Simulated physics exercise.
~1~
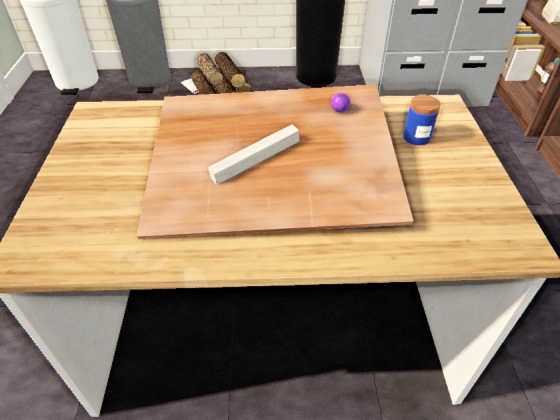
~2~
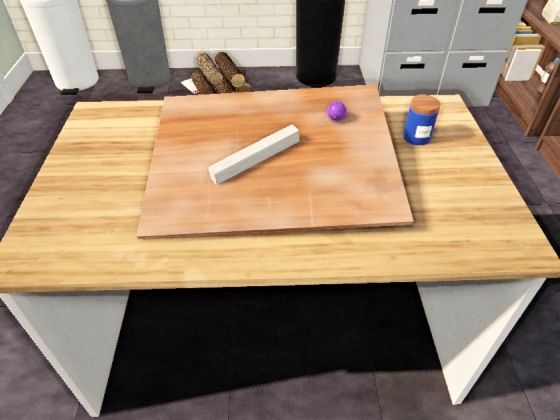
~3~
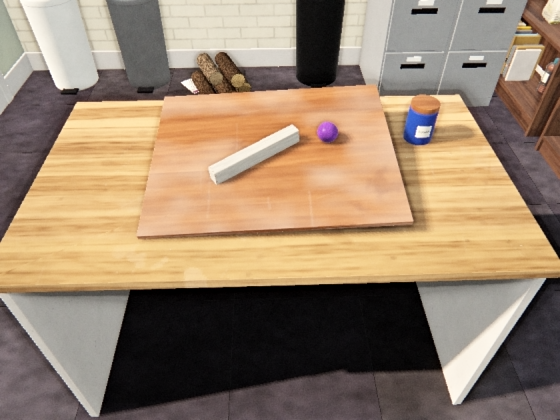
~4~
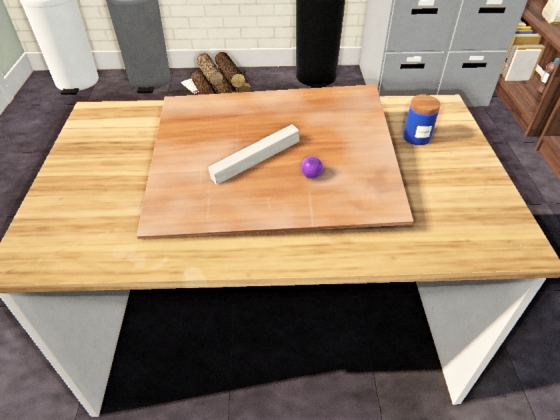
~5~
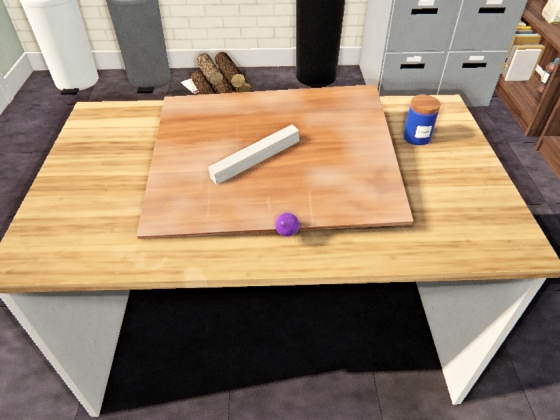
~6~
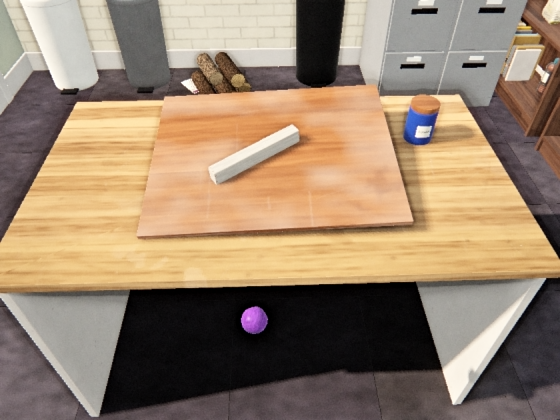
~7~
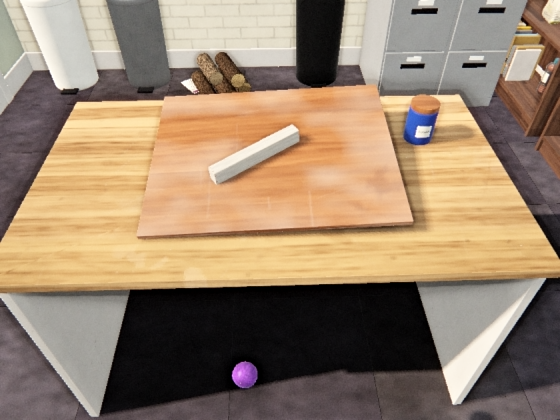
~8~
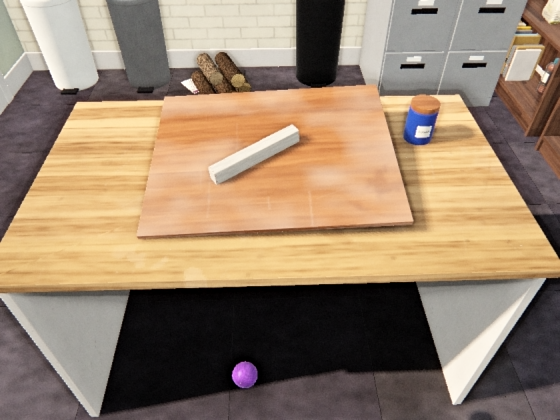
We see a purple ball near the back of a tilted wooden board on a table, with a fixed pale block and a blue jar nearby. The ball rolls toward us and slightly left, passes the block, drops off the near edge, and ends on the floor.
